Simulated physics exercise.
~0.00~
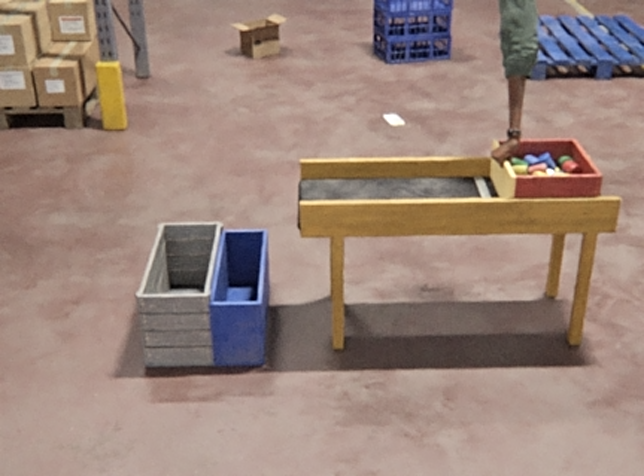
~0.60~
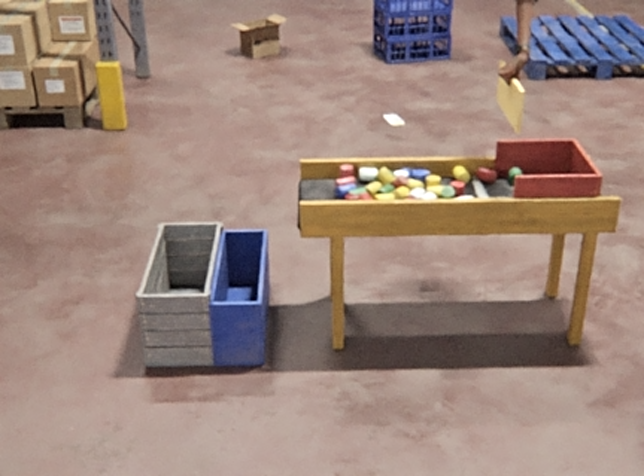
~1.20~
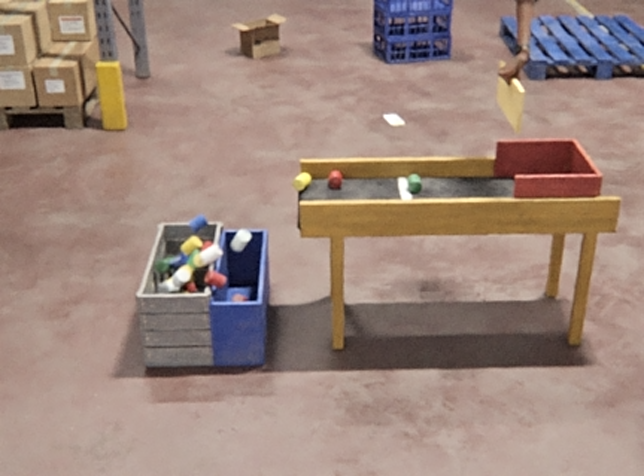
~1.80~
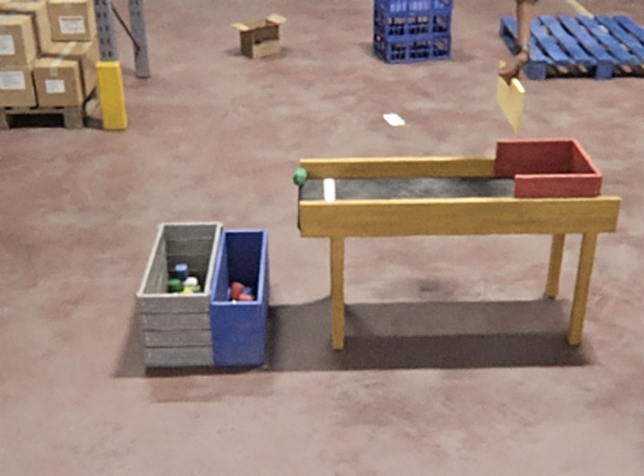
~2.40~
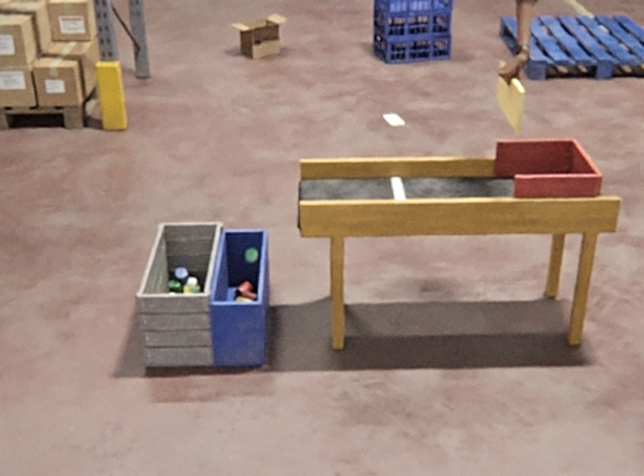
A warehouse floor is seen from a raised, steady viewpoint, with boxes at the upper left and blue crates and a pallet behind. A wooden-sided dark belt stands at the right with a red pen on it, while a grey bin and a blue bin sit at the lower left. A hand lifts a pale gate from the pen, and small colourful jars spread leftward along the belt. They tumble off the left end, many dropping into the grey bin. The last green one follows, landing in the blue bin. The belt ends empty, with most jars in the grey bin.
